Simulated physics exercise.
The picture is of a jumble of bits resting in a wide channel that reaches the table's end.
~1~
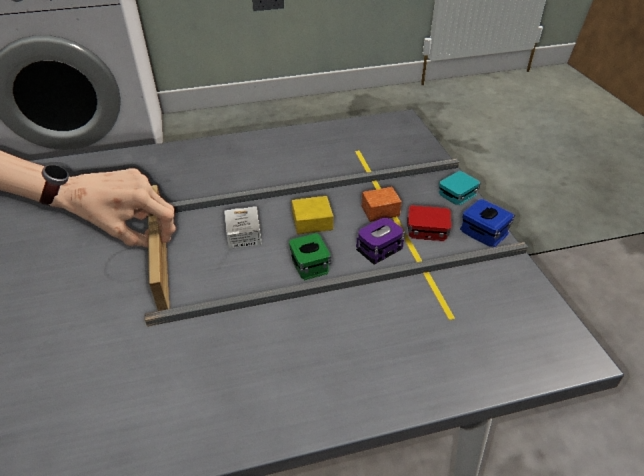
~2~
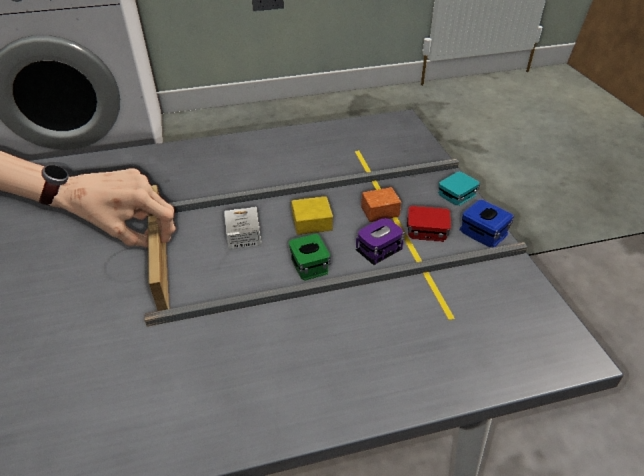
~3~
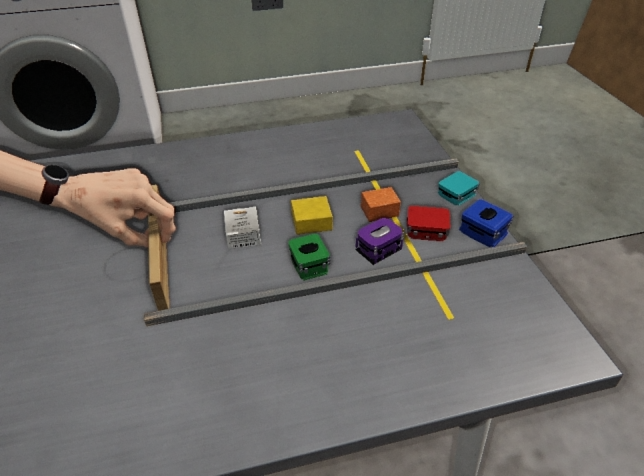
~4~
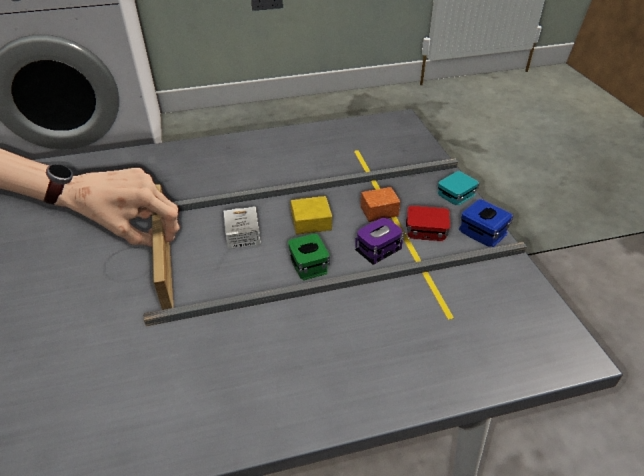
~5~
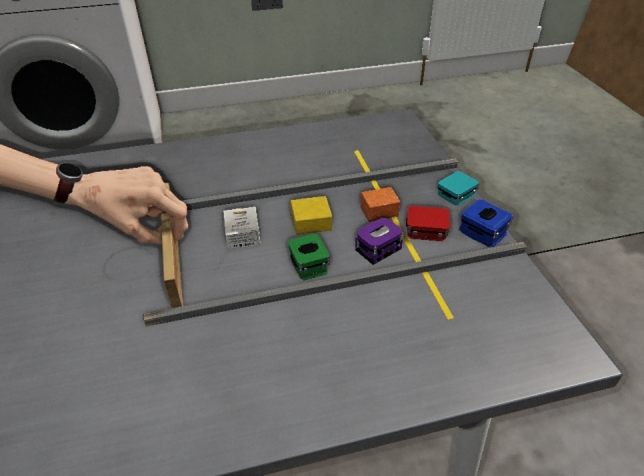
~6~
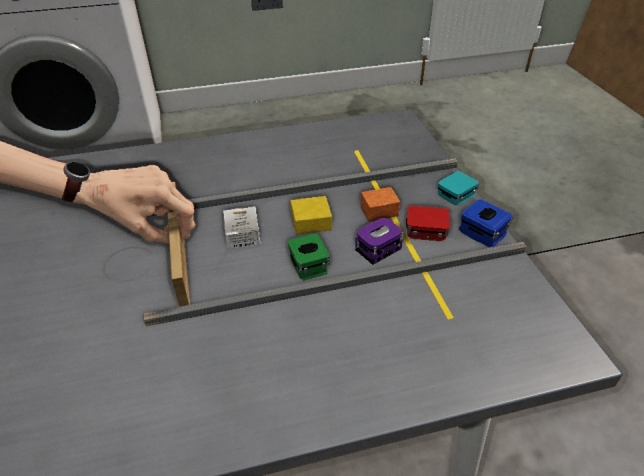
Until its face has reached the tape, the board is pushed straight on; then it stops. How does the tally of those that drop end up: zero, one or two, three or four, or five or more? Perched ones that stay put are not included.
The tally ends at one or two.
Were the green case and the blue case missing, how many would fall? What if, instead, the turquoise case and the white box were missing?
The counts would be 1 and 1.
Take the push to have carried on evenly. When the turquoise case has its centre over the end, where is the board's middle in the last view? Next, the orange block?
Estimated middle: (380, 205), and (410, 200) for the other.
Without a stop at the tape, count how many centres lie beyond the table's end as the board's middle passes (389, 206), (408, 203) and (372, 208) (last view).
2, 2, 0.
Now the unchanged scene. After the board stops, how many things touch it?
The count comes out at 2.
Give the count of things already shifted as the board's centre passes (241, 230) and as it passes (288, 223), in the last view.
That gives 1 for the first and 3 for the second.
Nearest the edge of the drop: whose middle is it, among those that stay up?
The one you want is the orange block.
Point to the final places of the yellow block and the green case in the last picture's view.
Okay, so first (433, 193), and next (426, 237).
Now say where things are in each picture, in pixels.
In the first frame, turquoise case (458, 189); blue case (486, 224); red case (429, 224); board (158, 245); tape (396, 220).
In the second frame, blue case (486, 224); orange block (381, 205).
In the third frame, red case (428, 225); board (158, 245).
In the fourth frame, turquoise case (457, 189); white box (242, 227).
In the fifth frame, blue case (485, 224); green case (309, 257).
In the sixth frame, turquoise case (457, 189); blue case (485, 224); red case (427, 225); board (177, 241); tape (395, 220).
Soon after, none off yet; turquoise case at rest near (457, 189); blue case at rest near (485, 224); red case at rest near (427, 225).
After that, none off yet; turquoise case at rest near (457, 189); blue case at rest near (485, 224); red case at rest near (430, 224).
In the end, the number that fall off is one or two; gone, blue case and turquoise case.
